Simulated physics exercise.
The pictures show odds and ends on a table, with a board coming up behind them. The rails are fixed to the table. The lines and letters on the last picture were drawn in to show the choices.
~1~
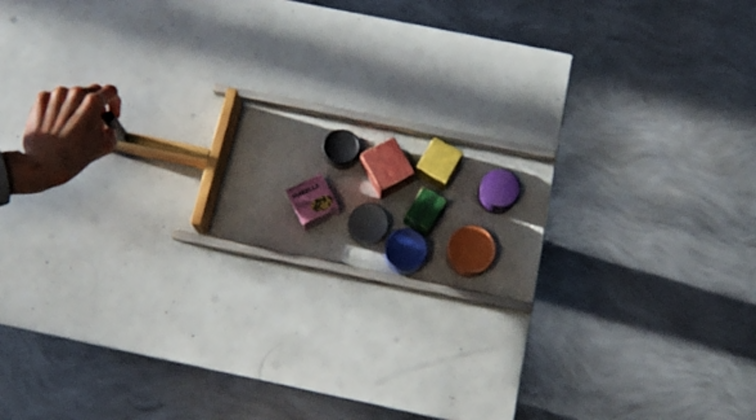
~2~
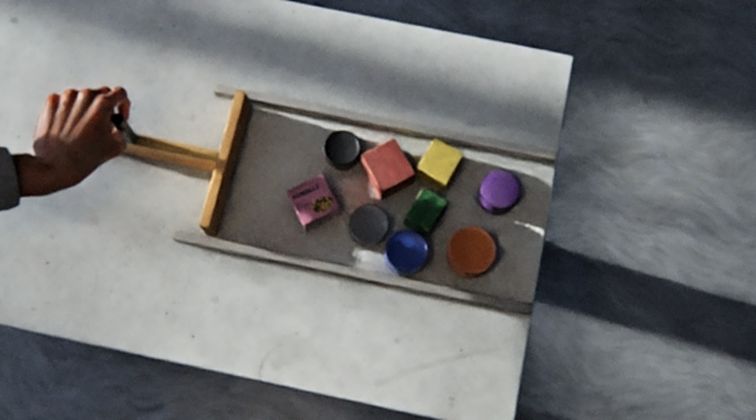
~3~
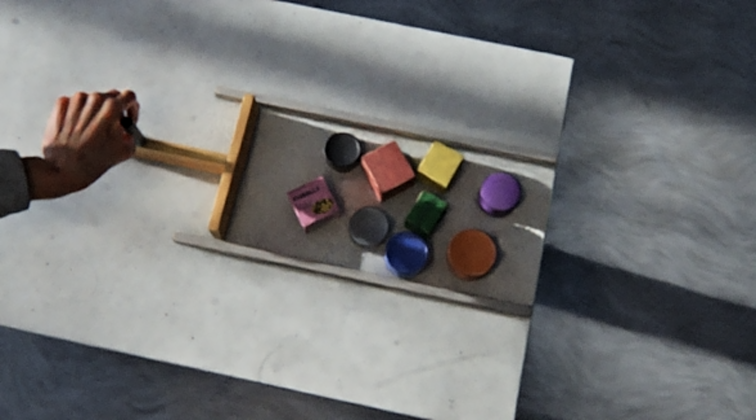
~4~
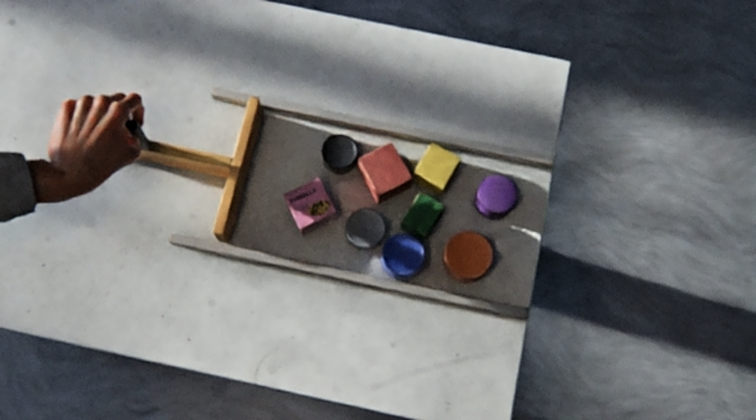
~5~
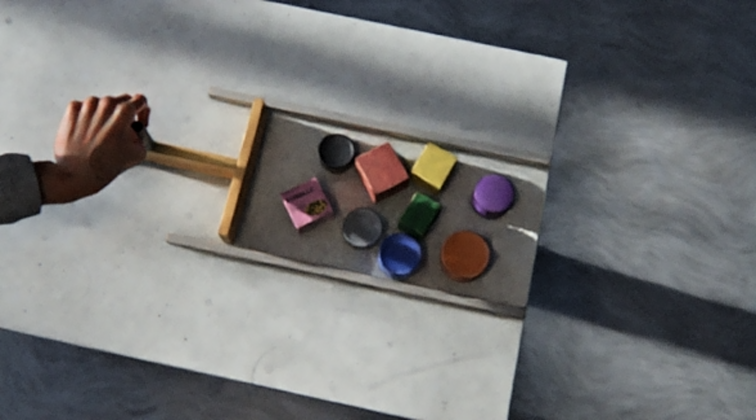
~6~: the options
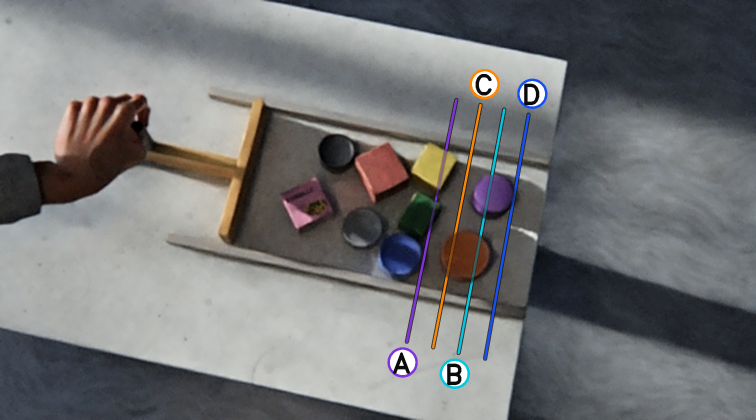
A hand slides a wooden board slightly right toward the small coloured objects on the table.
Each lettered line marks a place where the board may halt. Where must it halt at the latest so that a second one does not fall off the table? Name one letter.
No second one falls up to A.
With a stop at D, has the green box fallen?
Yes.
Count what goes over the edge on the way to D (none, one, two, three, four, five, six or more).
Six or more.
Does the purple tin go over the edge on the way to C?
Yes.
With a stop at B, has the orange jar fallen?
Yes.
On the copy, A at (433, 216); B at (482, 226); C at (458, 221); D at (508, 232).
On A. First, board (310, 179); blue jar (413, 263); grey jar (384, 235).
Then, board (379, 194); orange jar (498, 265); purple tin (503, 194).
Finally, board (430, 204); purple tin (544, 186); orange jar (528, 269); none fallen.
By contrast, B drops five; C drops two; D drops six.
